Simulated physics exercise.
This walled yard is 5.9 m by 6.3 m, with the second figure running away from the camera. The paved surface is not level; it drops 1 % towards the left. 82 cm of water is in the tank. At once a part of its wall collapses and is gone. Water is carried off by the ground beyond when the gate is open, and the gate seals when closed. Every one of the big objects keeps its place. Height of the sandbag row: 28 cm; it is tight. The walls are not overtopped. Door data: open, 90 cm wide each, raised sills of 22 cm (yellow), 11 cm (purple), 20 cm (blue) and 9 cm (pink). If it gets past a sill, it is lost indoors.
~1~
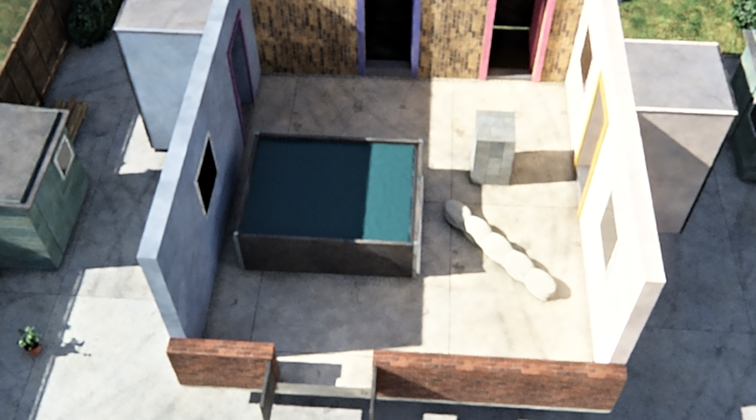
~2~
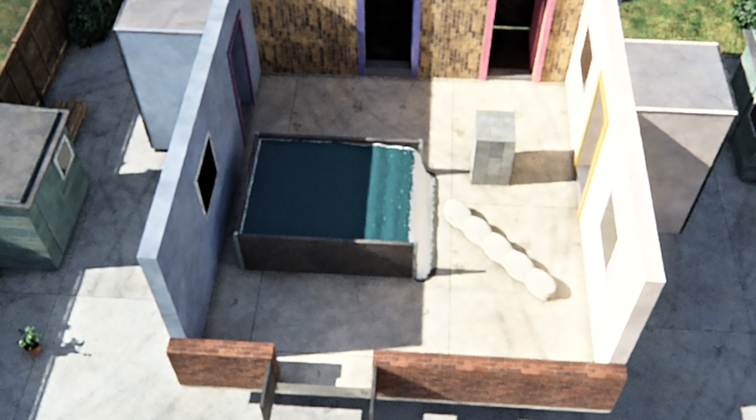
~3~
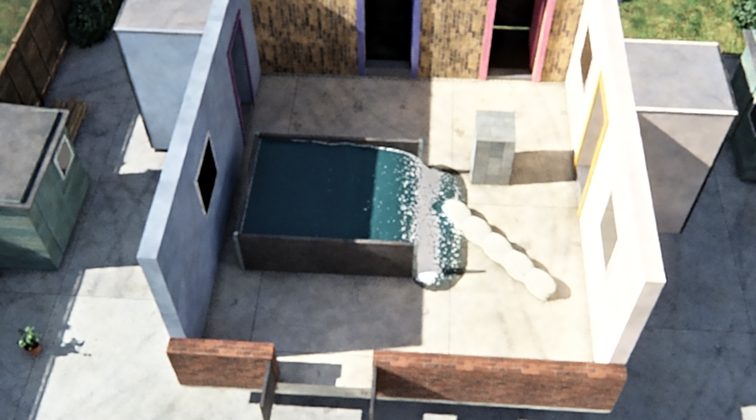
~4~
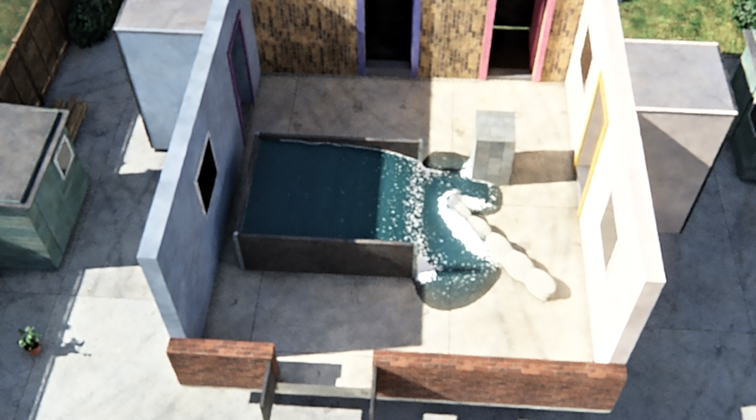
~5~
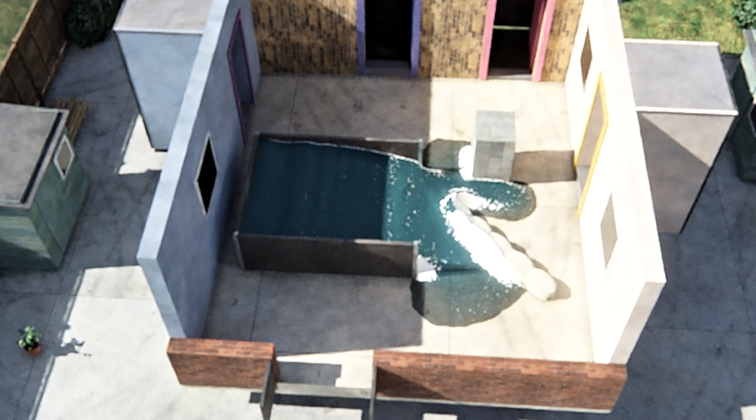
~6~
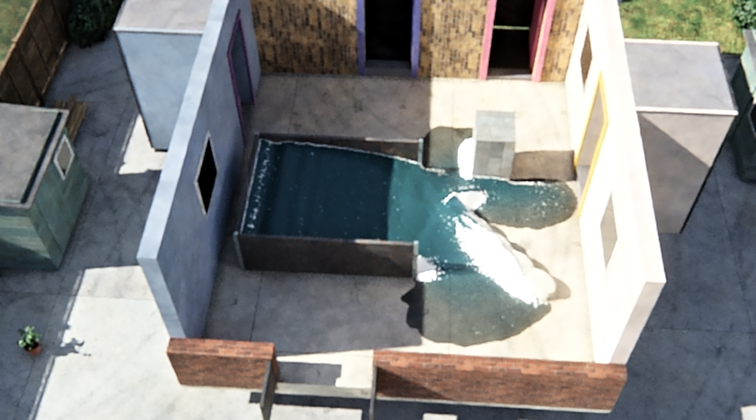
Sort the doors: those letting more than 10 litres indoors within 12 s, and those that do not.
The yellow door is among those letting more in; the purple door is among those letting more in; the blue door is among those that do not; the pink door is among those letting more in.
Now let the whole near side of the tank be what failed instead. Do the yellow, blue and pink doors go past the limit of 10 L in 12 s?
Note: Yellow short of the mark, blue short of the mark, pink short of the mark.
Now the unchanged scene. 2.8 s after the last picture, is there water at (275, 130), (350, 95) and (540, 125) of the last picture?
Status of the three spots: Free of it, inundated, inundated.
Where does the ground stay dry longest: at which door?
The final one is the purple door.
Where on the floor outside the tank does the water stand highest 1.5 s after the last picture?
Roughly (549, 349).
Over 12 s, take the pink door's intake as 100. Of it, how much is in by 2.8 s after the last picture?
By then it's near 20% of the total.
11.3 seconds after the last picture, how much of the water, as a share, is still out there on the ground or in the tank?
84 %.
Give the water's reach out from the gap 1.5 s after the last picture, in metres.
Distance: Approx. 4.4 m.
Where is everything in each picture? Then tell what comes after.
The first picture shows the tank at (333, 189) is whole and still, 82 cm deep.
In the second picture, water pours out at (416, 212) and has run 1.1 m, to (424, 173); typically 7 cm deep outside, 82 cm at the tank's back.
In the third picture, the front is at (444, 169), 1.3 m from the gap at (416, 214); 1.6 m2 of floor is under water; 82 cm left at the back of the tank.
In the fourth picture, water pours out at (416, 216) and has run 1.7 m, to (468, 160); typically 14 cm deep outside, 82 cm at the tank's back.
In the fifth picture, the front is at (522, 287), 2.1 m from the gap at (415, 216); 4.2 m2 of floor is under water; 82 cm left at the back of the tank.
In the sixth picture, the front is at (570, 198), 2.7 m from the gap at (415, 216); 5.8 m2 of floor is under water; 76 cm left at the back of the tank.
Then, 0.7 s after the last picture water covers 40 % of the floor and is deepest (56 cm) near (589, 384); yellow door 21 cm at the sill, 24 L in, purple door not reached, blue door not reached, pink door not reached.
Then, 1.5 s after the last picture water covers 55 % of the floor and is deepest (52 cm) near (549, 349); yellow door 30 cm at the sill, 55 L in, purple door not reached, blue door 15 cm at the sill, 0 L in, pink door 13 cm at the sill, 3 L in.
Then, 2.8 s after the last picture water covers 75 % of the floor and is deepest (37 cm) near (513, 369); yellow door 18 cm at the sill, 84 L in, purple door not reached, blue door 12 cm at the sill, 0 L in, pink door 19 cm at the sill, 25 L in.
Then, 6.3 s after the last picture water covers 95 % of the floor and is deepest (24 cm) near (247, 141); yellow door 6 cm at the sill, 86 L in, purple door 20 cm at the sill, 14 L in, blue door 10 cm at the sill, 0 L in, pink door 12 cm at the sill, 94 L in.
Then, 11.3 s after the last picture water covers 95 % of the floor and is deepest (18 cm) near (242, 163); yellow door 7 cm at the sill, 86 L in, purple door 14 cm at the sill, 73 L in, blue door 10 cm at the sill, 0 L in, pink door 13 cm at the sill, 117 L in.
